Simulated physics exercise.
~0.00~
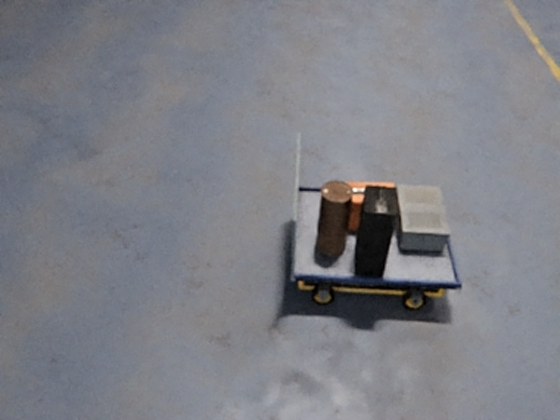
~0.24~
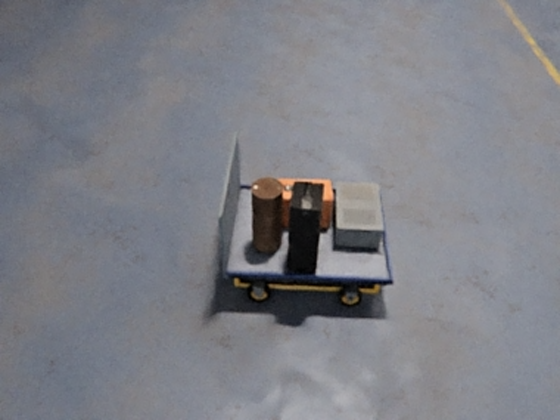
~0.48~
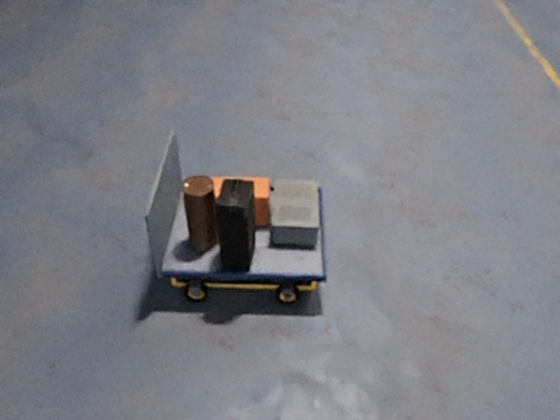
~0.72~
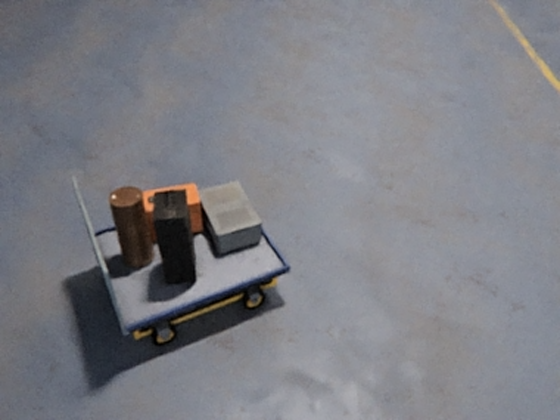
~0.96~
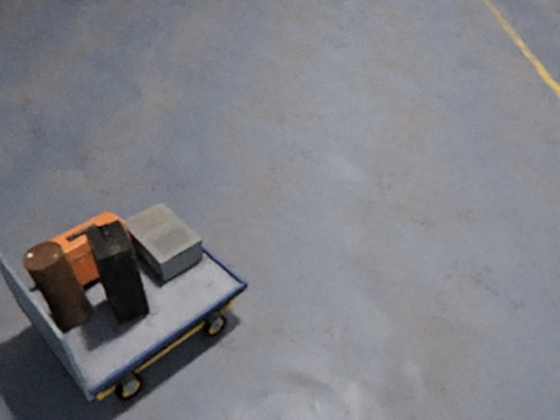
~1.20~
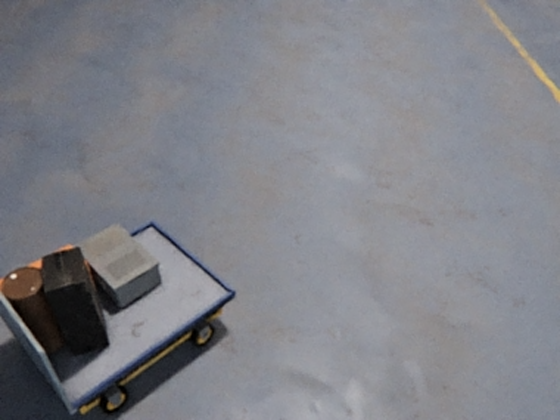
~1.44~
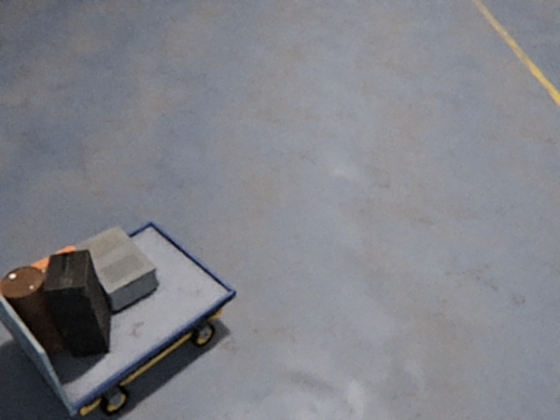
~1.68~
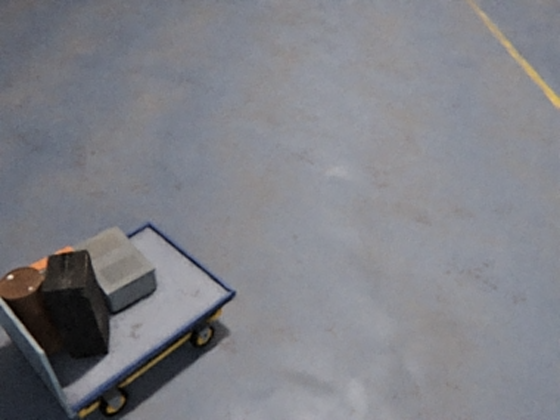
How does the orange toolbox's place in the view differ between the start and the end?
At the start the orange toolbox is right of the middle of the view. At the end it is near the left edge and lower down, mostly hidden behind the brown canister and black box.
A flat cart rolls left, curves downward and stops, its four items shifted toward the board.
